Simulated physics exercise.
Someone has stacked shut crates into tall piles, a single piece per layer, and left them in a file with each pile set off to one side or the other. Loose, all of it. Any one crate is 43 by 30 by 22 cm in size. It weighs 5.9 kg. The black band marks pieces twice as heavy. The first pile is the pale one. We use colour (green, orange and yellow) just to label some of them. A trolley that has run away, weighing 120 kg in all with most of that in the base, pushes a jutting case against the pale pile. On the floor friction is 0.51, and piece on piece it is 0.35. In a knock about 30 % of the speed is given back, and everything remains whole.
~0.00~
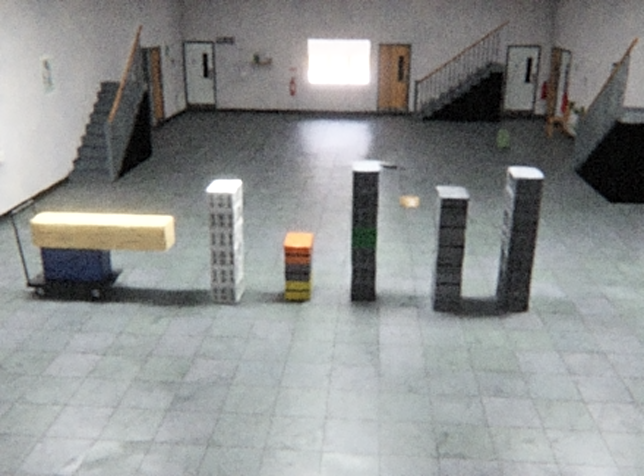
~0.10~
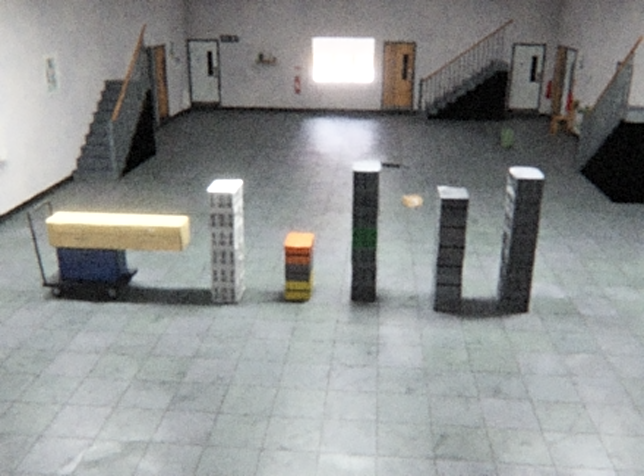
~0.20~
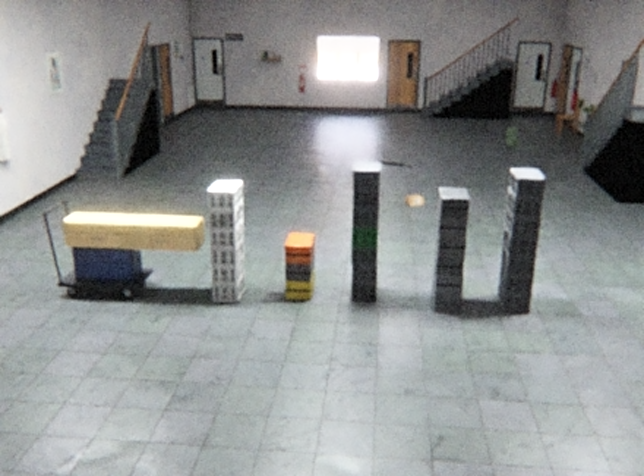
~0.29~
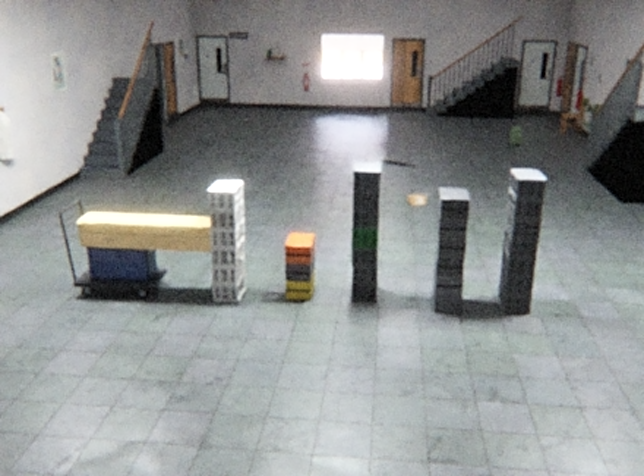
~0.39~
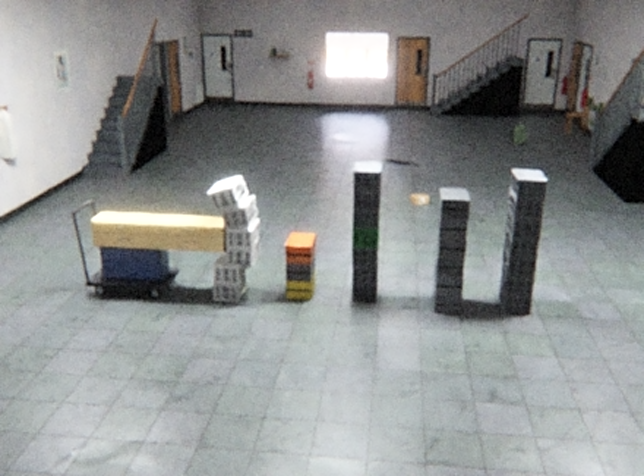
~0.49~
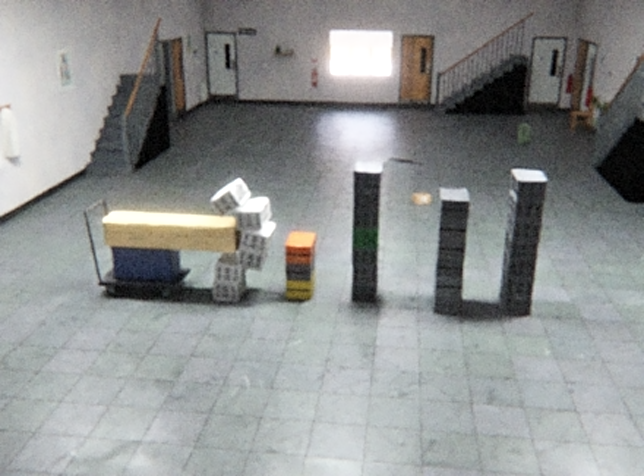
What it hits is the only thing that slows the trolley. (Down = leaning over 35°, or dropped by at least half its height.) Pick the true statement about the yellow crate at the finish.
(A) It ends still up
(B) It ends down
It ends still up.
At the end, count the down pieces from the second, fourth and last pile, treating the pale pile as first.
Each in turn: Second 1; fourth 0; last 0.
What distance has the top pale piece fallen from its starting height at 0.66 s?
I'd put it at close to 10 cm below where it started.
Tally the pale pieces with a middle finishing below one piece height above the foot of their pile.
The number you get is 4.
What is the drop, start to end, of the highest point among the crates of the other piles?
I'd say it's about 0 cm lower than before.
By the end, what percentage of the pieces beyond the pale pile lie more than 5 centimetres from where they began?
That makes 15 percent.
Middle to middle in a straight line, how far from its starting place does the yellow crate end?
Roughly 10 centimetres.
By 0.66 s, 4 of the pale pile down; none of the 23 other crates down, 1 disturbed; yellow crate unmoved; orange crate moved 46 mm.
By 1.02 s, 4 of the pale pile down; none of the 23 other crates down, 2 disturbed; yellow crate unmoved; orange crate tilted 25°, 10 cm lower.
By 1.74 s, 4 of the pale pile down; 1 of the 23 other crates down; yellow crate moved 10 cm; orange crate 45 cm lower.
When it is over (2.5 s), 4 of the pale pile down; 1 of the 23 other crates down; yellow crate moved 10 cm; green crate moved 32 mm; orange crate 45 cm lower. In pixels of the last frame, middles, yellow crate near (309, 283), green crate near (369, 232).
